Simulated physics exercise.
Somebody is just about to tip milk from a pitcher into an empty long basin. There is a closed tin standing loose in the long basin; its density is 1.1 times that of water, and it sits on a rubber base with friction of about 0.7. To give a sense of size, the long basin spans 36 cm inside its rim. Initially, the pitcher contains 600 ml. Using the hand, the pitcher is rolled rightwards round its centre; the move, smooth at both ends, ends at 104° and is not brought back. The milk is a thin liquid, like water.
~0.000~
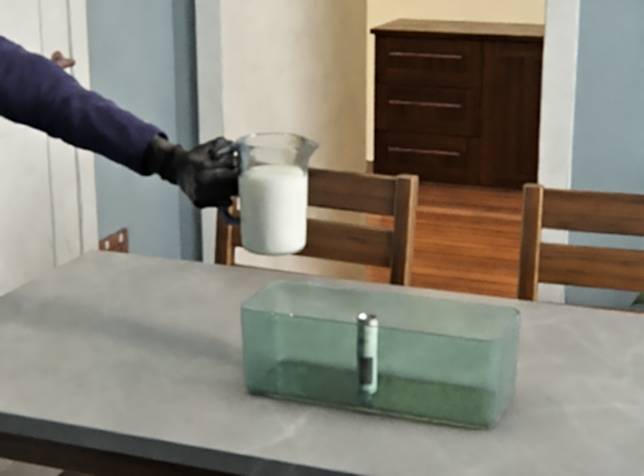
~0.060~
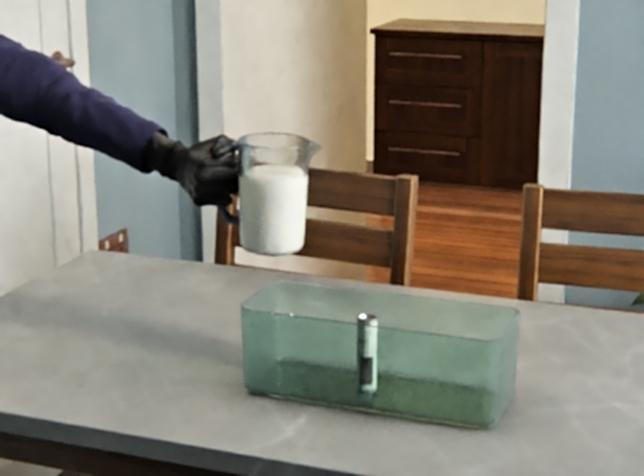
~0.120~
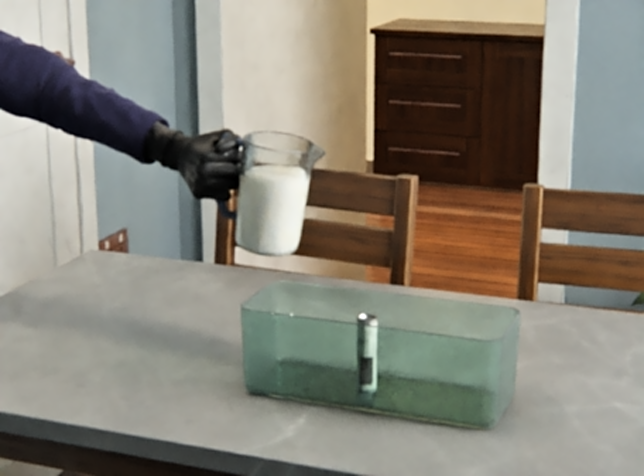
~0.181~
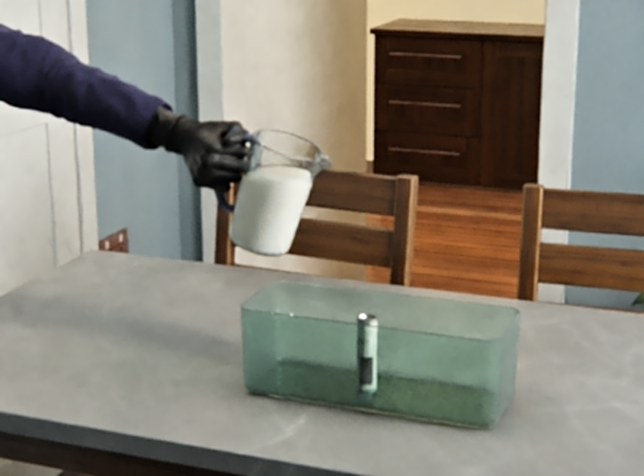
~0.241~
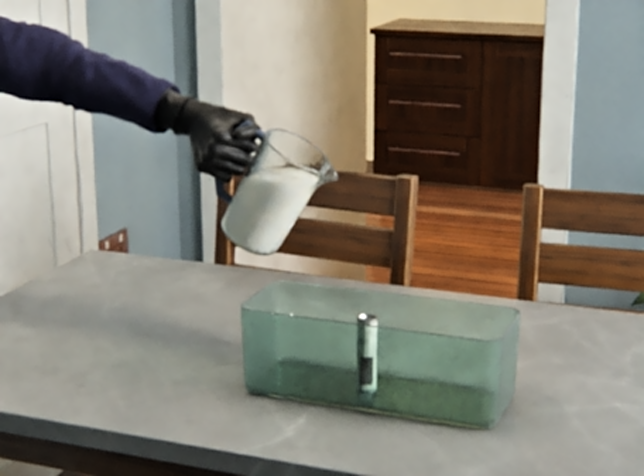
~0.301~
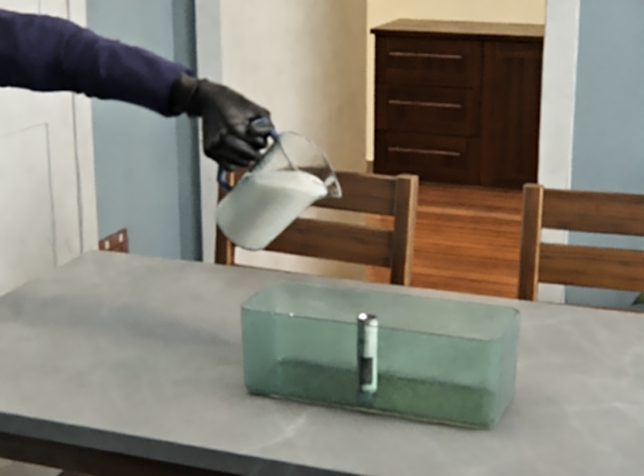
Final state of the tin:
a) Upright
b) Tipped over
Tipped over (b).
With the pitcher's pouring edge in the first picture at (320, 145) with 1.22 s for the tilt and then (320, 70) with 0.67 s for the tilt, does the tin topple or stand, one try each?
In the first try it comes down; in the second it remains standing.
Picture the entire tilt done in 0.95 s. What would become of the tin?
The tin tips over.
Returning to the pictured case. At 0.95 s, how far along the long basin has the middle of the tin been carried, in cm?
Close to 5 cm.
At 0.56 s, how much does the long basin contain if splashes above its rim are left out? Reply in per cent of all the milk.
About 9%.
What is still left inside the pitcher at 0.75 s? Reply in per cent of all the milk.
What remains is about 26 percent of it all.
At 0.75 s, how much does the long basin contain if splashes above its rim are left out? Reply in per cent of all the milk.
Near 54 per cent of the total.
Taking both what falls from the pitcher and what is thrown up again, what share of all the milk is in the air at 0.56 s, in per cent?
Near 20 in a hundred.
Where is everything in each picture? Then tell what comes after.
The first picture shows tilt 0°; pouring edge (319, 145); surface from (245, 168) to (304, 174); the long basin's rim runs from (257, 295) to (511, 327); the tin's top is at (367, 321).
The second picture shows tilt 2°; pouring edge (320, 147); surface from (246, 169) to (304, 175).
The third picture shows tilt 8°; pouring edge (325, 153); surface from (248, 168) to (307, 175).
The fourth picture shows tilt 18°; pouring edge (332, 164); surface from (247, 178) to (311, 177).
The fifth picture shows tilt 30°; pouring edge (338, 179); surface from (241, 188) to (317, 181).
The sixth picture shows tilt 44°; pouring edge (340, 196); surface from (233, 191) to (327, 187).
After 0.56 s the tilt is 97° and 71 per cent is still to pour; the tin stands where it began.
After 0.75 s the tilt is 104° and 25 per cent is still to pour; the tin stands where it began.
After 0.95 s the tilt is 104° and 6 per cent is still to pour; the tin lies on its side.
After 1.17 s the tilt is 104° and 1 per cent is still to pour; the tin lies on its side.
In the end the tin lies on its side.
